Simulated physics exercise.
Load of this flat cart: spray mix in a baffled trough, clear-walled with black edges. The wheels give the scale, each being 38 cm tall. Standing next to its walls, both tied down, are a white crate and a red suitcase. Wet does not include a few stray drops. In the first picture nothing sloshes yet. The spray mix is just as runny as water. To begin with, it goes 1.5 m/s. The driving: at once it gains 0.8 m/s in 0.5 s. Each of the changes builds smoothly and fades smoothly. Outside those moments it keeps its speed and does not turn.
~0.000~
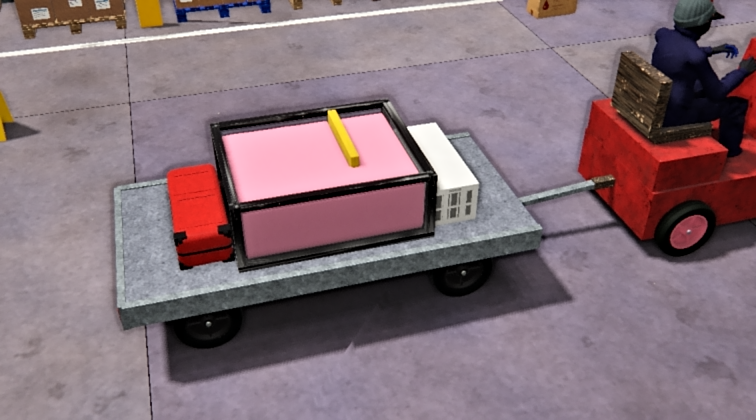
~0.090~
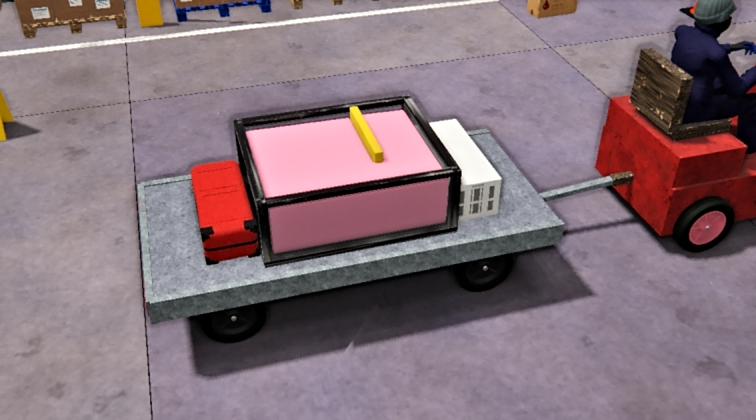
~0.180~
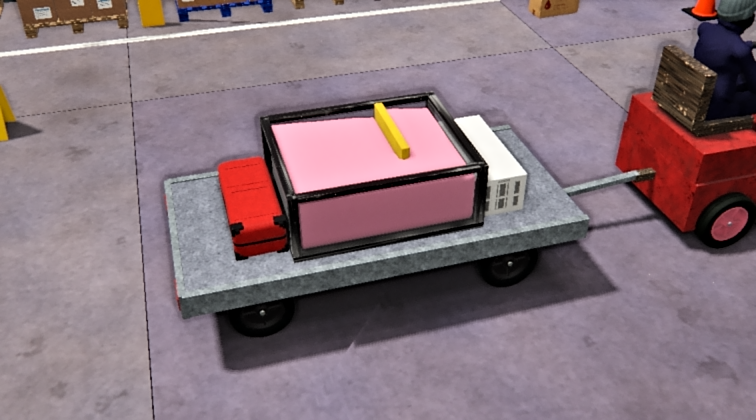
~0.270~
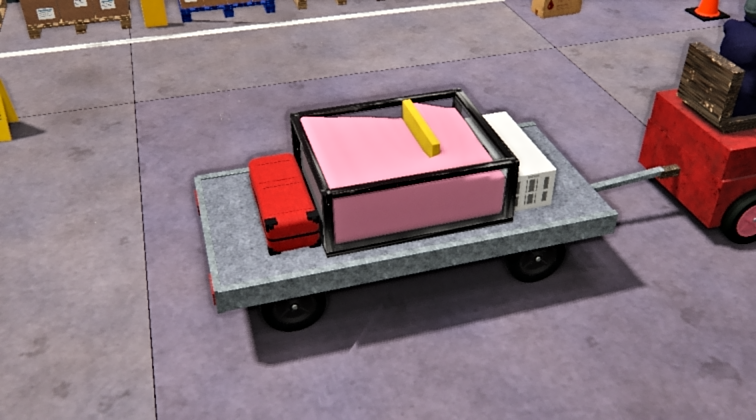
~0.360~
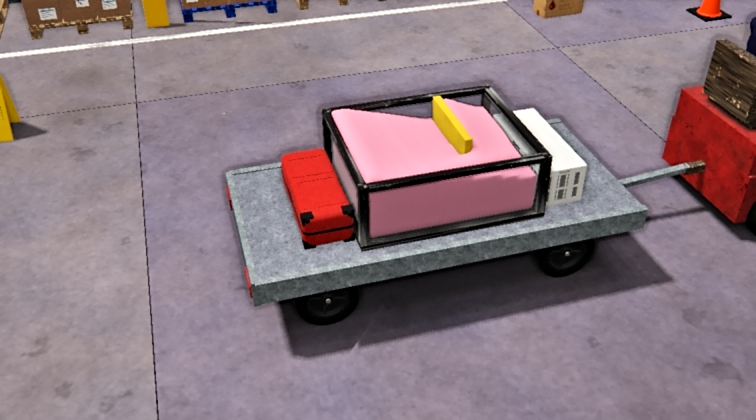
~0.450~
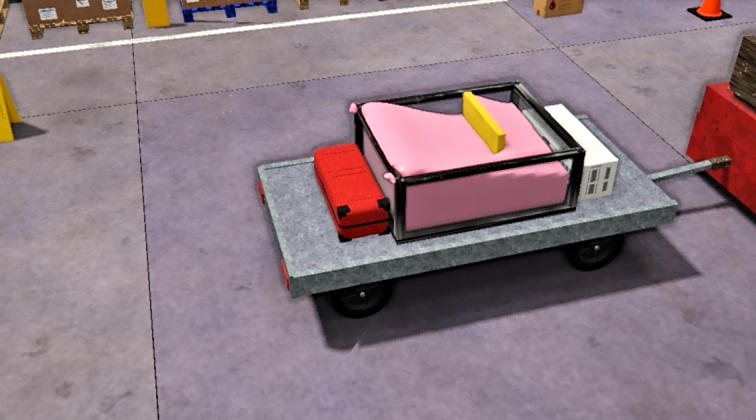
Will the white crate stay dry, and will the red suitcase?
Note: White crate untouched; red suitcase struck.
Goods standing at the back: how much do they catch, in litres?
I'd guess close to 4 litres land there.
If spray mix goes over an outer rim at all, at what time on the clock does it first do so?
I'd put it at close to 0.6 seconds.
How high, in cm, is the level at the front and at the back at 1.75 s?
About 32 cm in front and 30 cm behind.
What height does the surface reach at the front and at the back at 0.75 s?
Front 28 cm, back 34 cm.
After 0.75 s it stands 34 cm high behind and 29 cm in front; 1 per cent has gone over the back.
After 1.25 s it stands 30 cm high behind and 31 cm in front; 2 per cent has gone over the back.
After 1.75 s it stands 31 cm high behind and 32 cm in front; 2 per cent has gone over the back.
After 3.48 s 3 per cent has gone over the back and the far side; the white crate has caught a few drops and the red suitcase 4 litres.
